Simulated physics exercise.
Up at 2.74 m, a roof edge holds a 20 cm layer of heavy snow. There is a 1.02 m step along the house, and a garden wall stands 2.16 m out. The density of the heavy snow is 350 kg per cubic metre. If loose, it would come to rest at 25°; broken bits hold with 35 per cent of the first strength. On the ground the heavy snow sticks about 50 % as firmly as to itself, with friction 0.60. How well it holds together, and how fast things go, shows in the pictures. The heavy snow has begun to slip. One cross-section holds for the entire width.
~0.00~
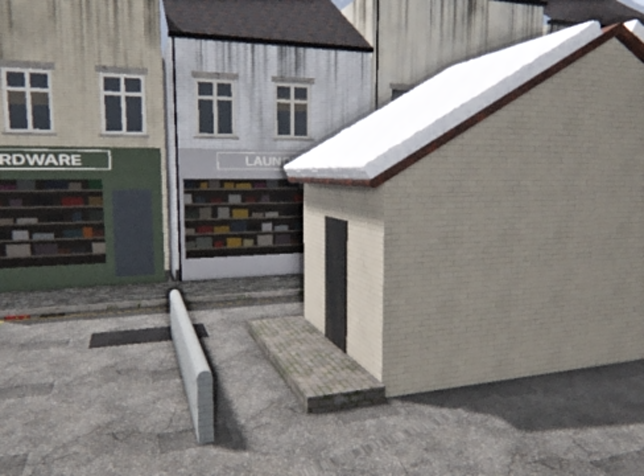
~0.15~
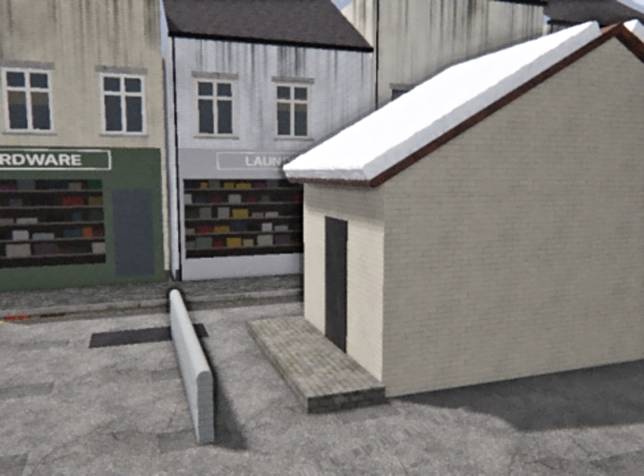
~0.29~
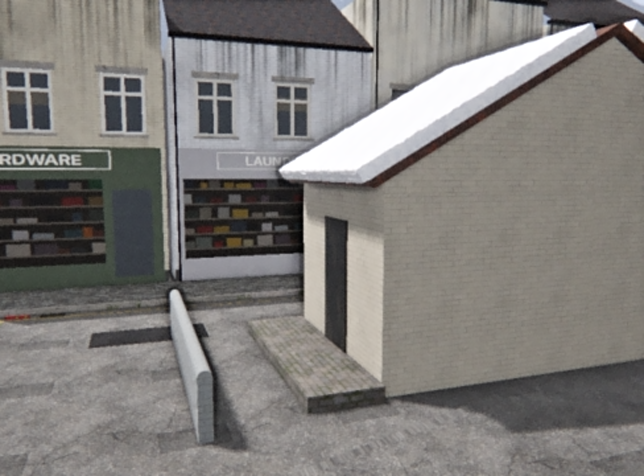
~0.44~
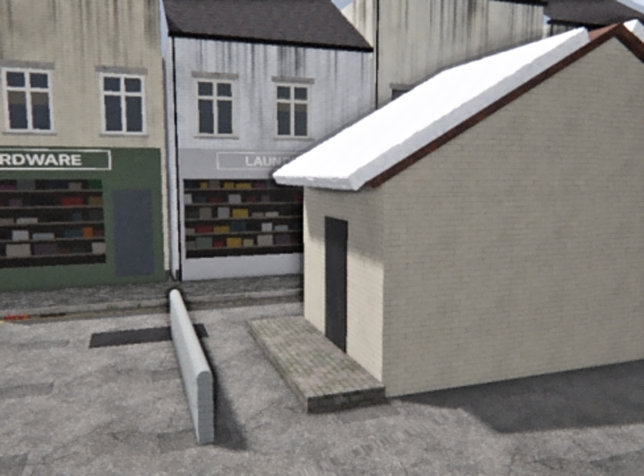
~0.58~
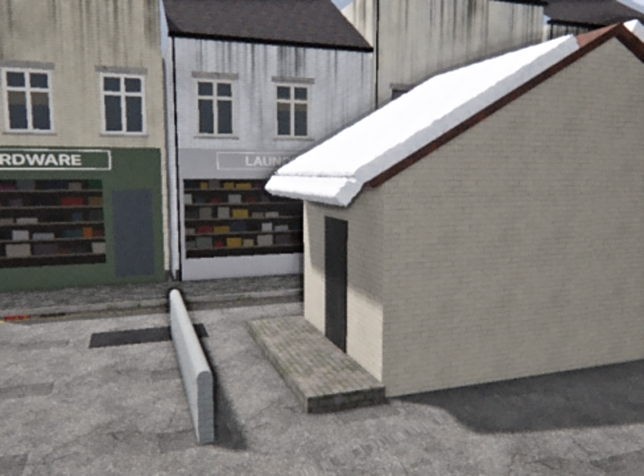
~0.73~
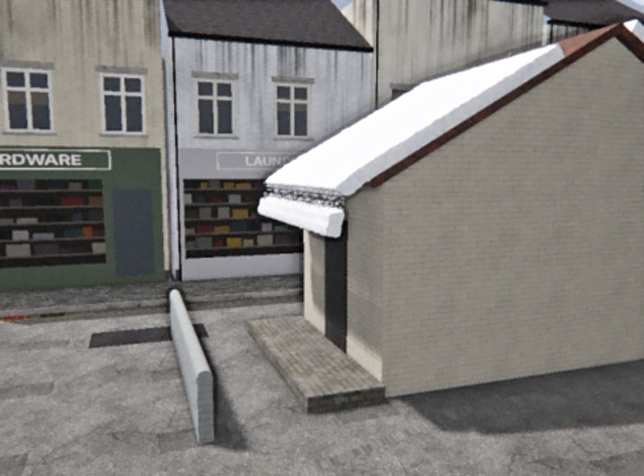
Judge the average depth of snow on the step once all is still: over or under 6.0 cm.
My guess is it stays beneath that value.
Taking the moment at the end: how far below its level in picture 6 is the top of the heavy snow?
About 3.7 m.
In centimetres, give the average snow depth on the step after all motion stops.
The mean works out to some 0 cm.
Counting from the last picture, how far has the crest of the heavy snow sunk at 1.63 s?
Measured change: About 1.6 m.
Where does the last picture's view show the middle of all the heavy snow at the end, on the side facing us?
Near pixel (229, 403).
By 1.14 s, 70 % of the snow is still up on the roof and 30 % is falling or down.
By 1.63 s, 20 % of the snow is still up on the roof and 80 % is falling or down.
By 2.11 s, none of the snow is still up on the roof and all is falling or down.
By 2.60 s, none of the snow is still up on the roof and all is falling or down.
By 3.40 s, at the end, none of the snow is still up on the roof and the snow on the step is 4 mm deep on average.
